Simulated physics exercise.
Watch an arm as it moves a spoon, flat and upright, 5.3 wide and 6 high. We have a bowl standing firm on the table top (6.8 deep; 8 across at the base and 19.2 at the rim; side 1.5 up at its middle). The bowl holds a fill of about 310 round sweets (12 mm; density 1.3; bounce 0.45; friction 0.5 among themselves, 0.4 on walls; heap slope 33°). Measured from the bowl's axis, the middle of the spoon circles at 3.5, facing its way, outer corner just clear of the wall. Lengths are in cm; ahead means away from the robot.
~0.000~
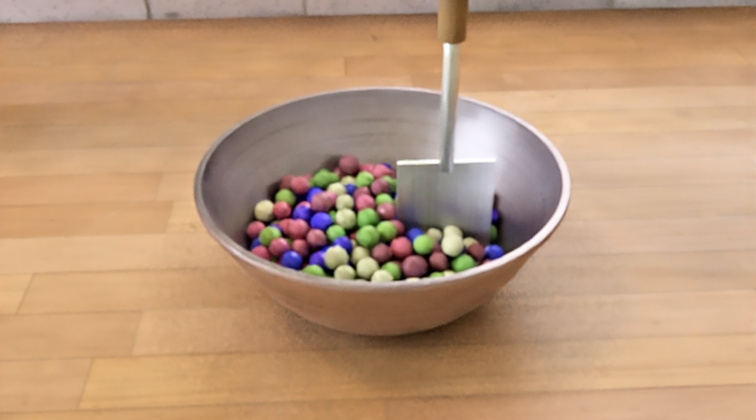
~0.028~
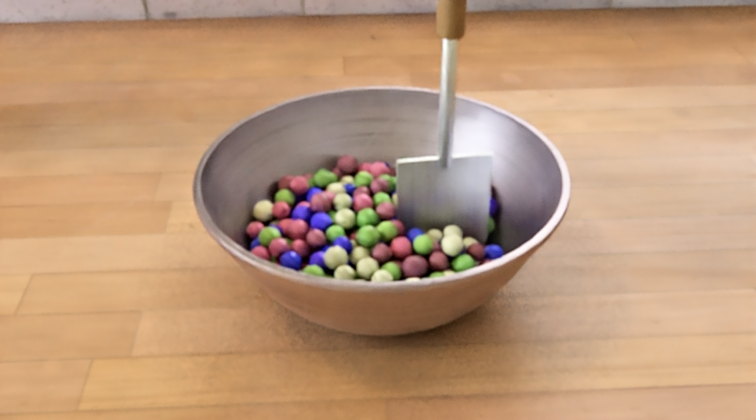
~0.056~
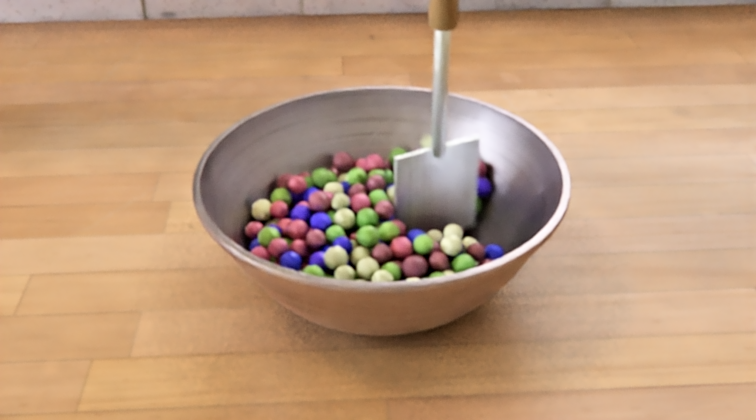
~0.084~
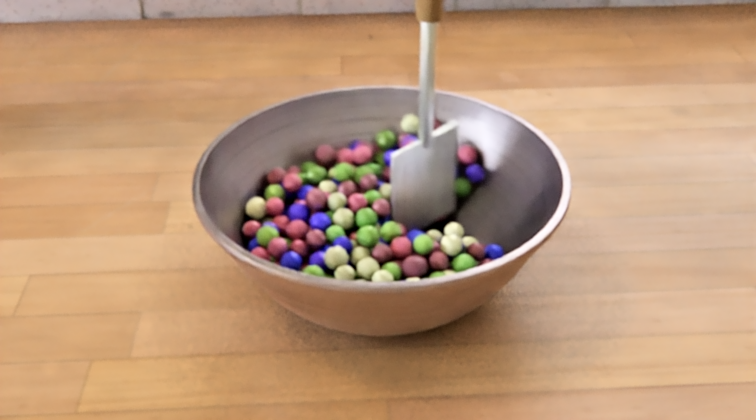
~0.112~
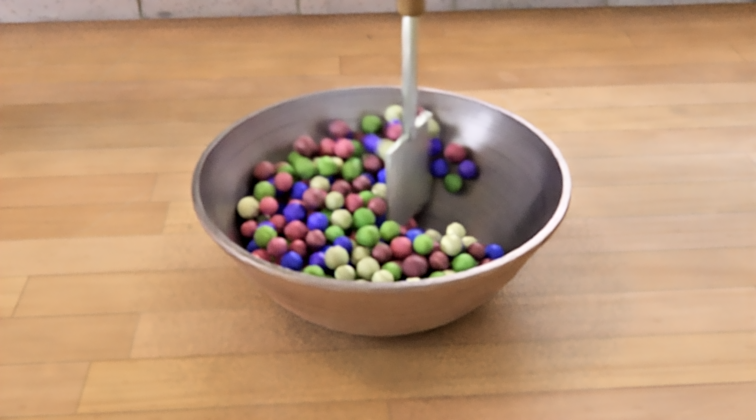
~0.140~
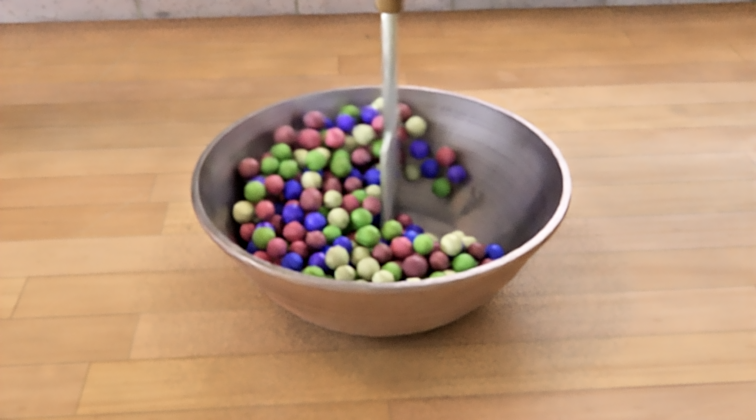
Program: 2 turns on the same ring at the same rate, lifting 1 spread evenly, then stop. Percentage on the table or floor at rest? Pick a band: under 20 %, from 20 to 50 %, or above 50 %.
Under 20 %.
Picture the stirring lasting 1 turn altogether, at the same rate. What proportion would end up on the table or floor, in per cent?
Roughly 5 per cent would end up there.
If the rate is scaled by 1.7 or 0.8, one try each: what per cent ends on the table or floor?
I'd expect near 40 per cent, then near 5 per cent.
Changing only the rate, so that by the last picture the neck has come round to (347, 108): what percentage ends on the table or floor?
Something like 35 percent, roughly.
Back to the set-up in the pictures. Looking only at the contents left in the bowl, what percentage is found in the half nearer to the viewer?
It comes to near 45 percent.
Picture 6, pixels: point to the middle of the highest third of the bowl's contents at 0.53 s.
(487, 199), roughly.
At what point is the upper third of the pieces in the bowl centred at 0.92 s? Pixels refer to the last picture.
Near (303, 255).
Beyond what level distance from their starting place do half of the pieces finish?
Something near 10 cm, measured level.
After 0.53 s, 329° round, highest piece 9 above the table; 296 in the bowl, 12 on the table or floor, 5 in flight or on the tool.
After 0.92 s, 221° round, highest piece 8 above the table; 283 in the bowl, 28 on the table or floor, 2 in flight or on the tool.
After 1.31 s, 0° round, highest piece 6 above the table; 278 in the bowl, 35 on the table or floor.
After 2.01 s, 0° round, highest piece 6 above the table; 278 in the bowl, 35 on the table or floor.
At rest, 278 in the bowl, 35 on the table or floor. That is 11 % on the table or floor.
